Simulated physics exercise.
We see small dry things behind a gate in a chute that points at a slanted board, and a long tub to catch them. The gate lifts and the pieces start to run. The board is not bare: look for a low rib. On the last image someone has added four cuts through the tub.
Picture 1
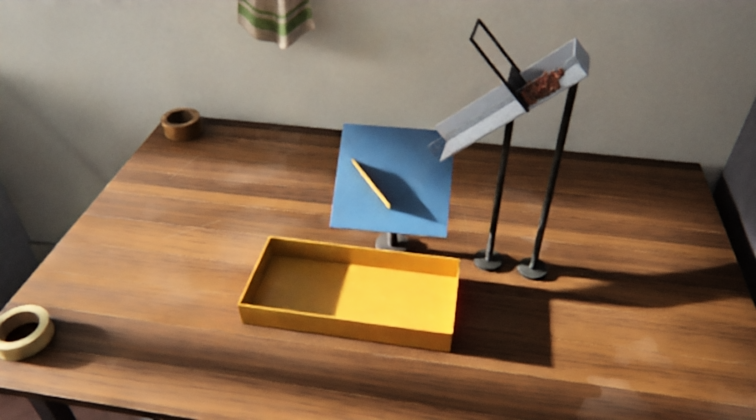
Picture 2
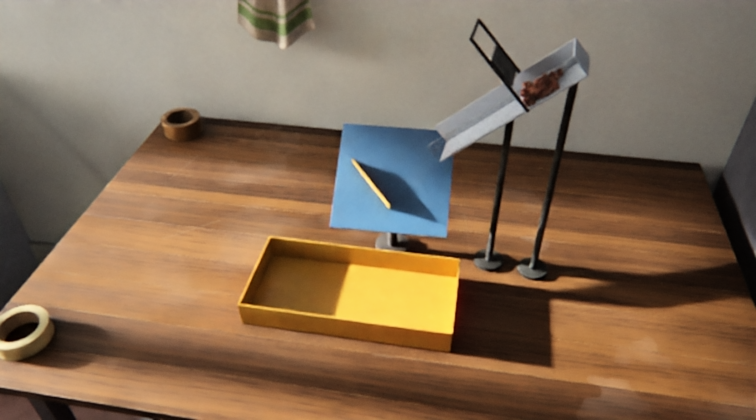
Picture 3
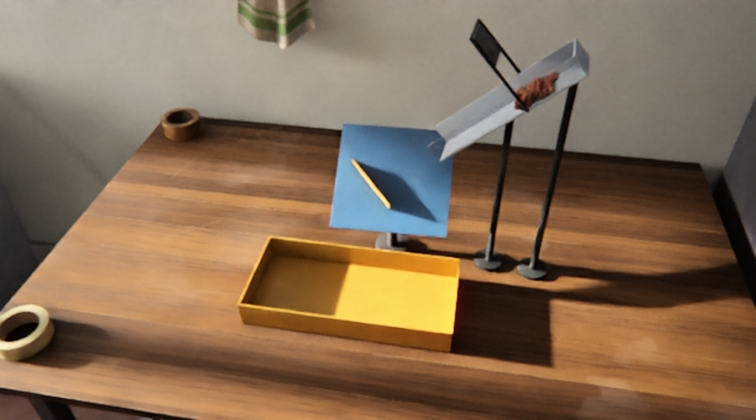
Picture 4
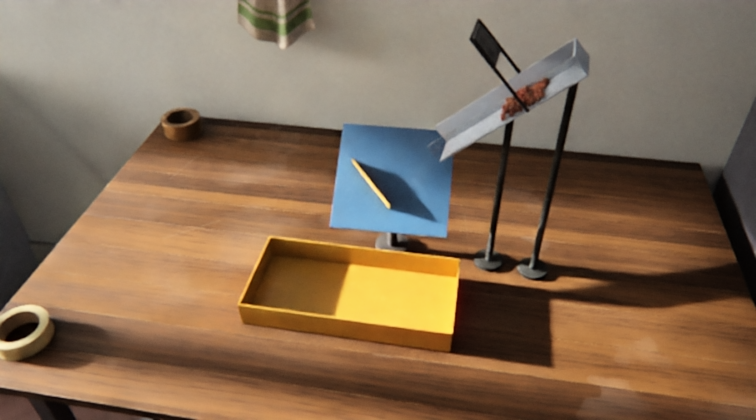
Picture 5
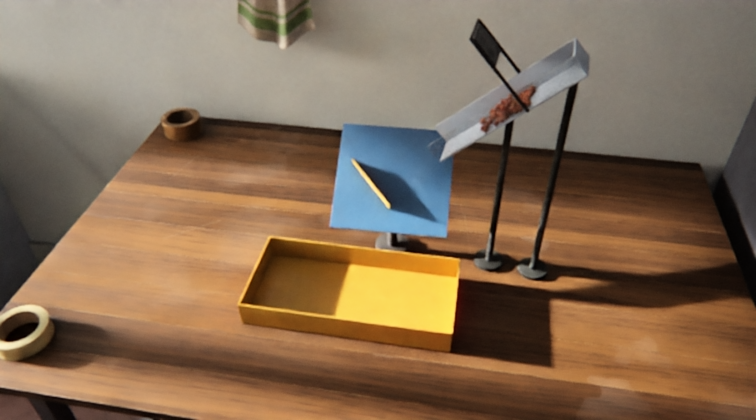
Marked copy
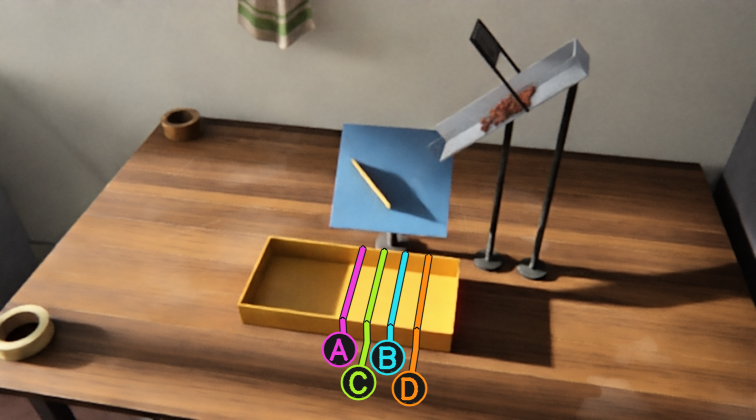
On a wooden table, a raised grey chute slopes down to the left toward a tilted blue board with a thin yellow rib, above a long yellow tub. A dark gate in the chute lifts, and the small reddish-brown pieces behind it slide down the chute, spreading out as they go.
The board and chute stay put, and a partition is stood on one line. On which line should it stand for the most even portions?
B works best here.
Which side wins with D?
Left.
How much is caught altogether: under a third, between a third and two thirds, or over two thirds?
It is over two thirds.
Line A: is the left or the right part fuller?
More lands on the right.
On the marked copy, line A crosses the front rim at (342, 319); line B crosses the front rim at (390, 325); line C crosses the front rim at (366, 322); line D crosses the front rim at (416, 329).
If A is chosen, of what is caught, only a few on the left of the divider, all but a few on the right.
If B is chosen, of what is caught, close to half on the left of the divider, close to half on the right.
If C is chosen, of what is caught, a small share on the left of the divider, the bulk on the right.
If D is chosen, of what is caught, all but a few on the left of the divider, only a few on the right.
